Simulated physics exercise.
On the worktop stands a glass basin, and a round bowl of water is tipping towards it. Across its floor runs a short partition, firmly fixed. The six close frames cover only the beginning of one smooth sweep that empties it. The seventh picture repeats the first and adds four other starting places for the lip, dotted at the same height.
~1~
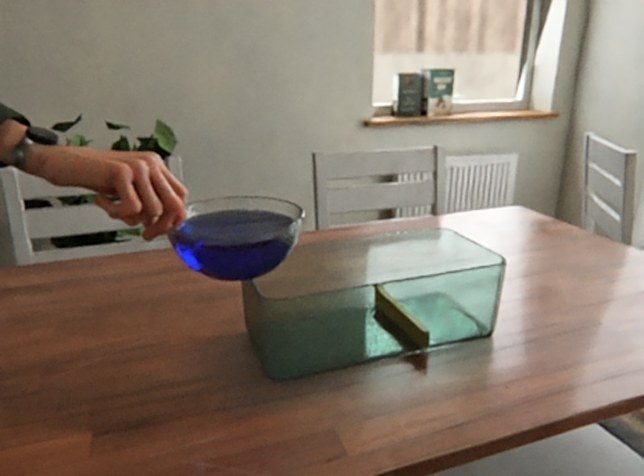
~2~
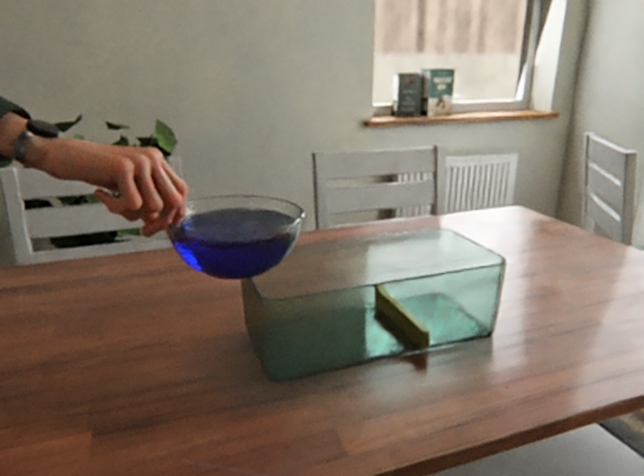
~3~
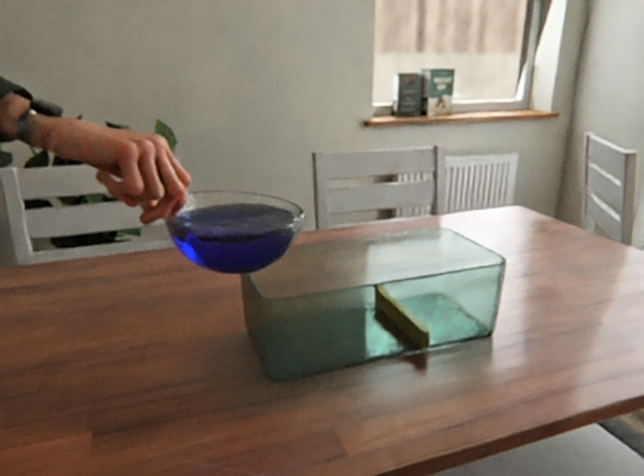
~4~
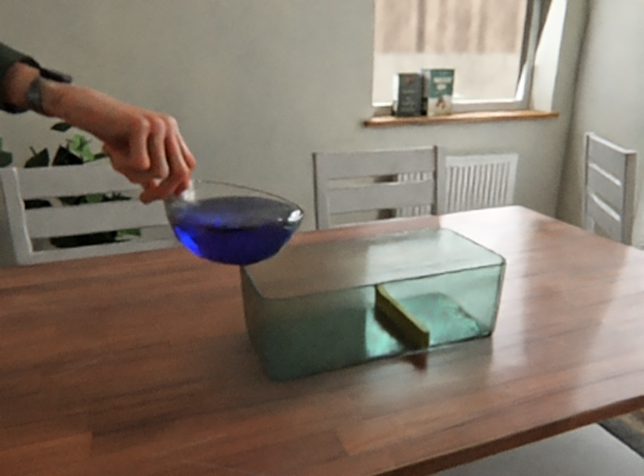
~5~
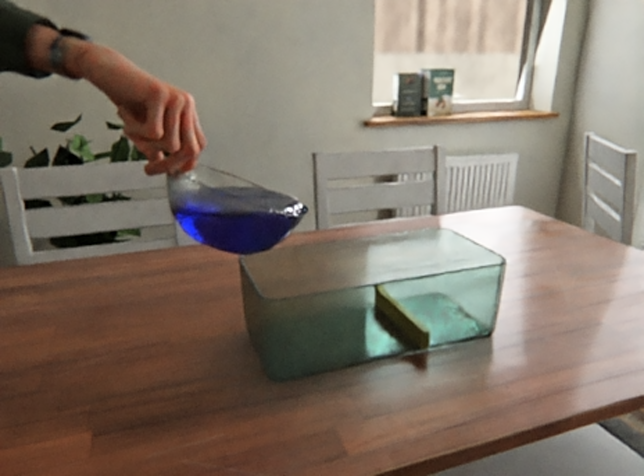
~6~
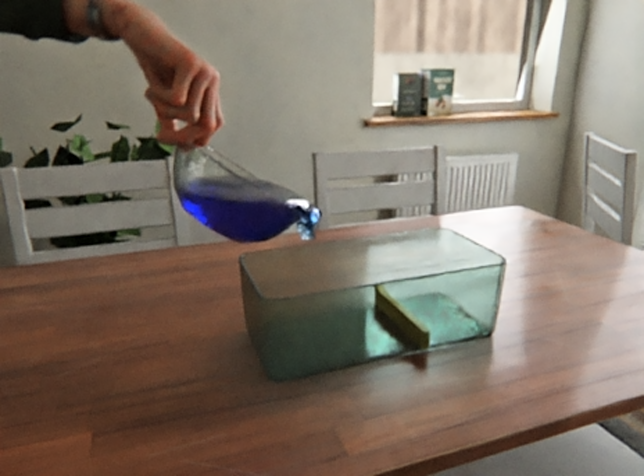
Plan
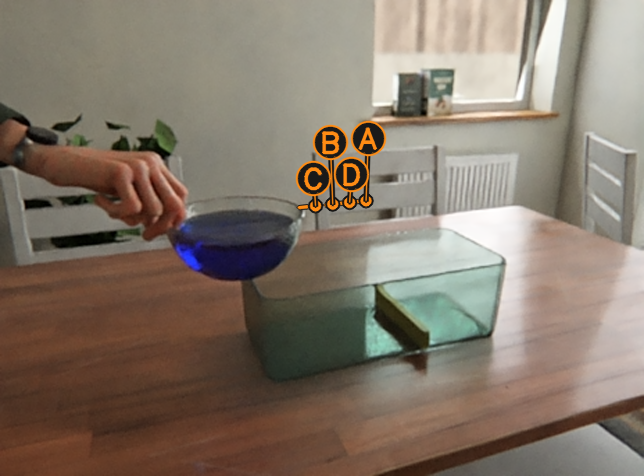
A hand with a dark sleeve and a wristband reaches in from the left, holding a clear round bowl of deep blue water above a brown wooden table, seen from slightly above by a still camera. A greenish glass basin with a short yellowish partition sits at centre, before pale chairs, a plant and a window. The hand rises, tilting the bowl rightward until water starts over its lip.
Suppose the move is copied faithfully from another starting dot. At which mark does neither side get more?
I would pick place B.
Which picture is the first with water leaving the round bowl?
In picture 5.
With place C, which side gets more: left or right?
The left side.
On the marked copy, A at (366, 200); B at (332, 204); C at (315, 205); D at (349, 202).
For place A, about 35 % ends left of the wall and 63 % right of it.
For place B, about 48 % ends left of the wall and 51 % right of it.
For place C, about 71 % ends left of the wall and 27 % right of it.
For place D, about 39 % ends left of the wall and 60 % right of it.
